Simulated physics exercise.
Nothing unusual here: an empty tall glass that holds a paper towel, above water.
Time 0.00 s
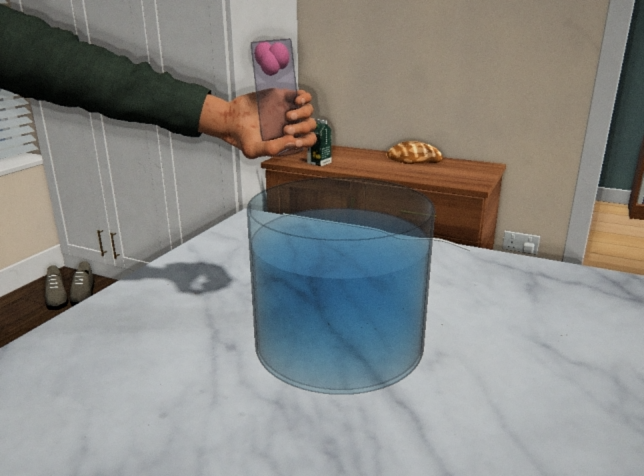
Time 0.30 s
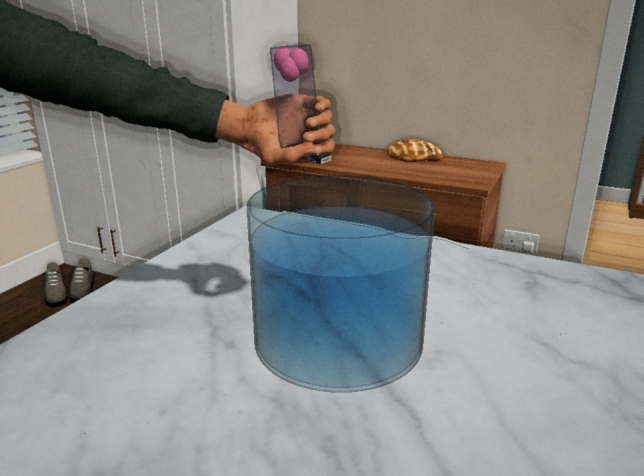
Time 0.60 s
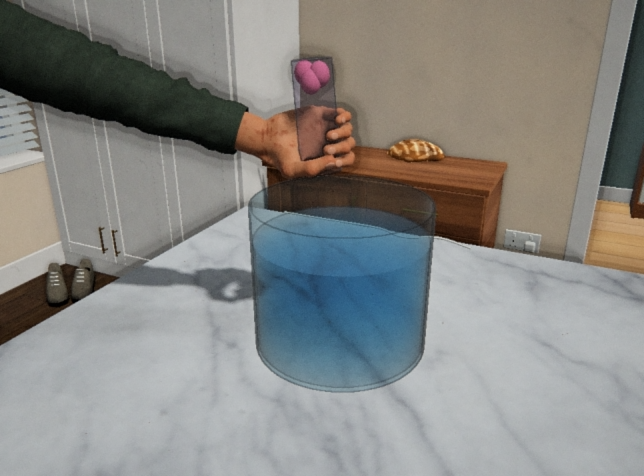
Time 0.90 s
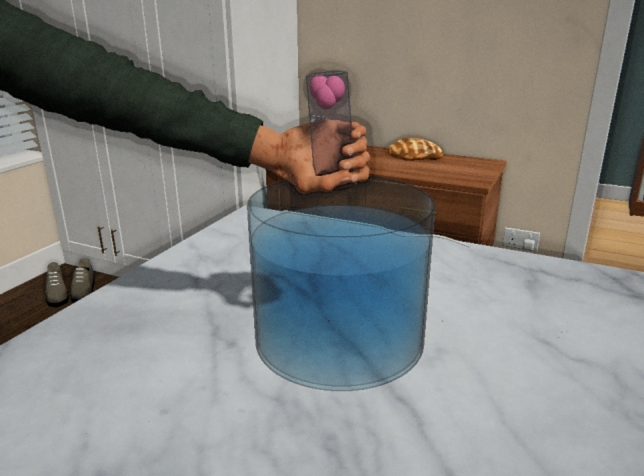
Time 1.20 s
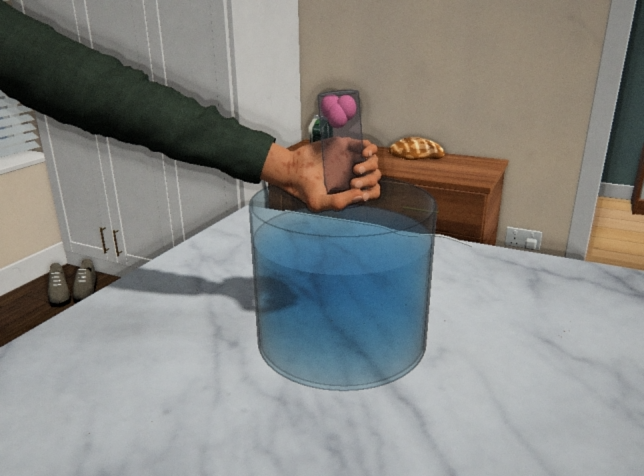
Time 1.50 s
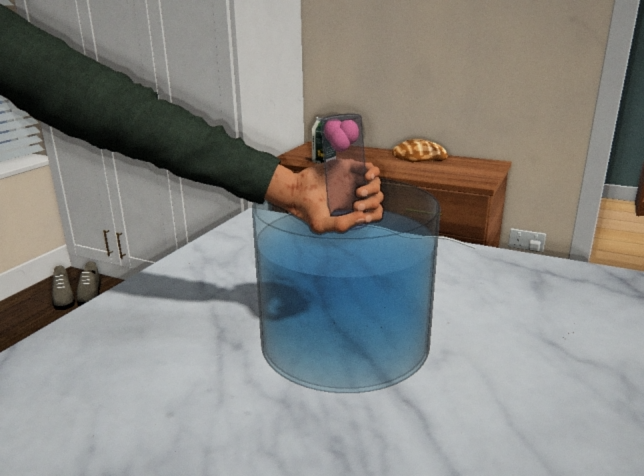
To begin with, a hand in a dark green sleeve holds a tall clear glass upside down, something pink bunched inside its upper end, above a wide basin of blue water on a marble counter. The hand moves steadily right and downward, lowering the glass until it is just over the water.
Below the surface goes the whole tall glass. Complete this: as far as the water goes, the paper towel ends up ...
... dry.
After 2.0 s, the tall glass enters the water.
After 2.6 s, air is trapped inside and holds the level down.
After 4.0 s, the tall glass is under, still full of air, and the paper towel is dry.
